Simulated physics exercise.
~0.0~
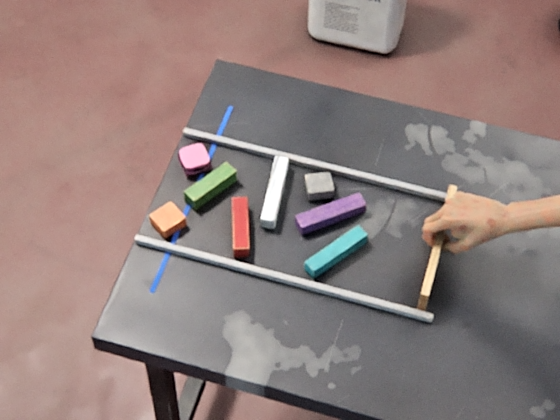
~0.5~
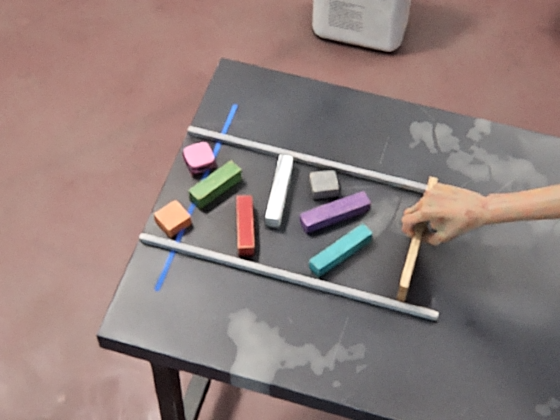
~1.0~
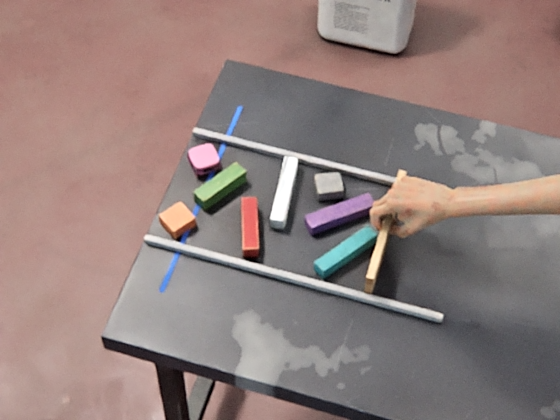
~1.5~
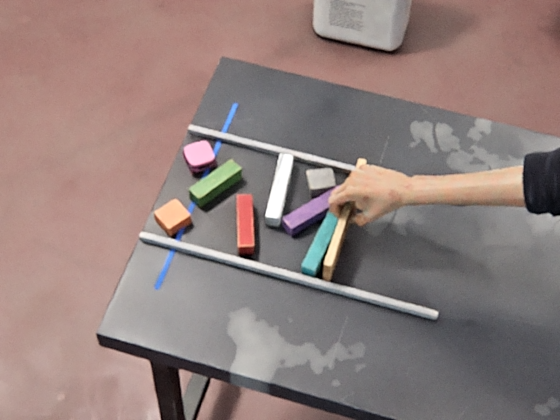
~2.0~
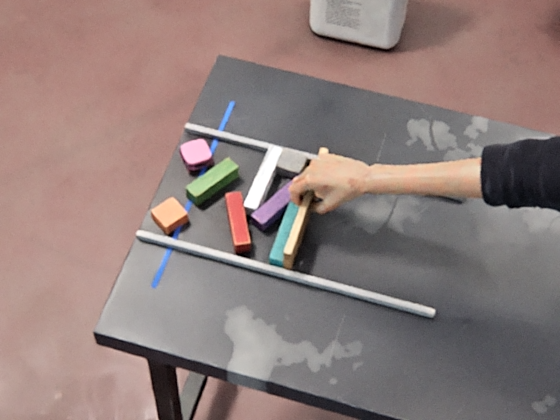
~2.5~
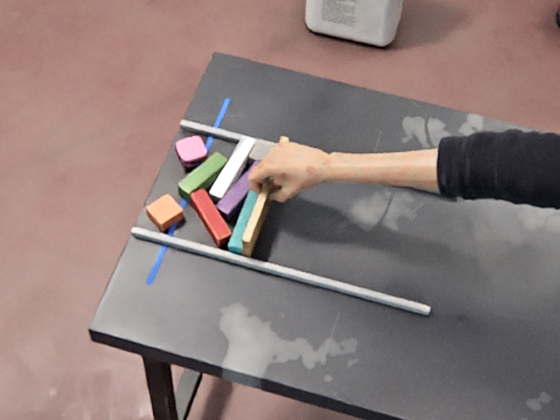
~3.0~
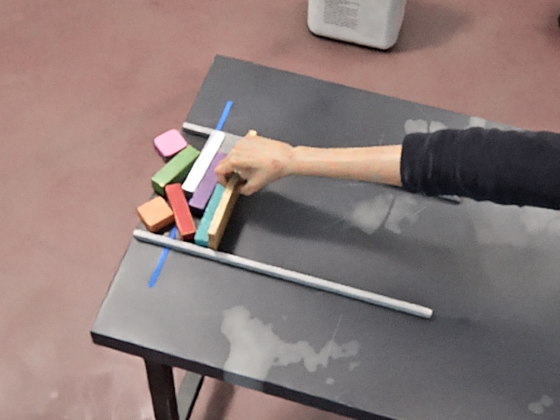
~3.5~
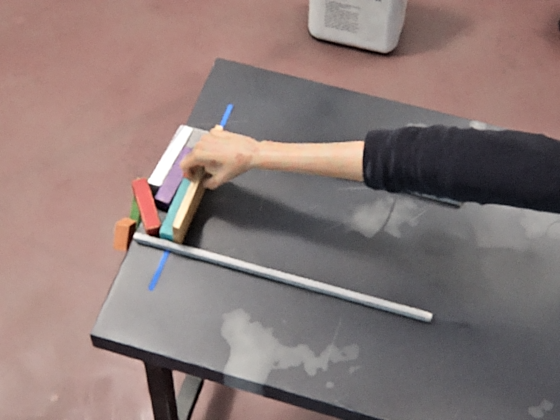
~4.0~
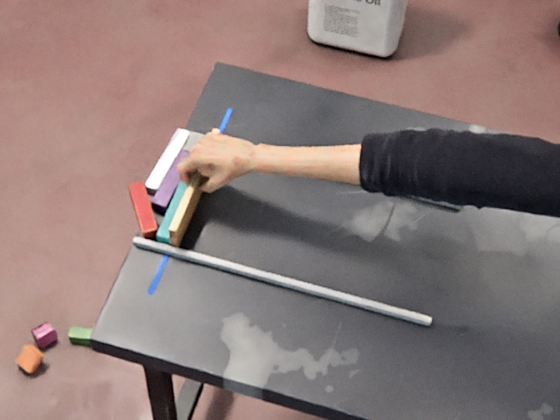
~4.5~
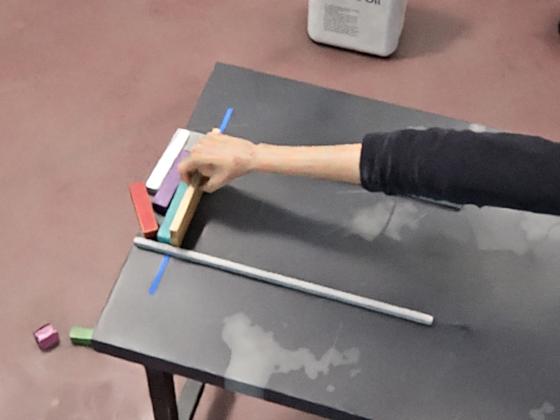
To begin with, a hand holds a wooden board upright at the right of a dark table, where eight coloured sticks and blocks lie between two metal rods near a blue tape line. The hand slides the board left, and it meets the turquoise and purple bars first. They press on into the grey, white and red pieces, bunching everything together. The packed group pushes the pink, green and orange pieces past the tape to the table's left edge. Those three drop to the floor, while the board stops by the tape with the rest still on the table.
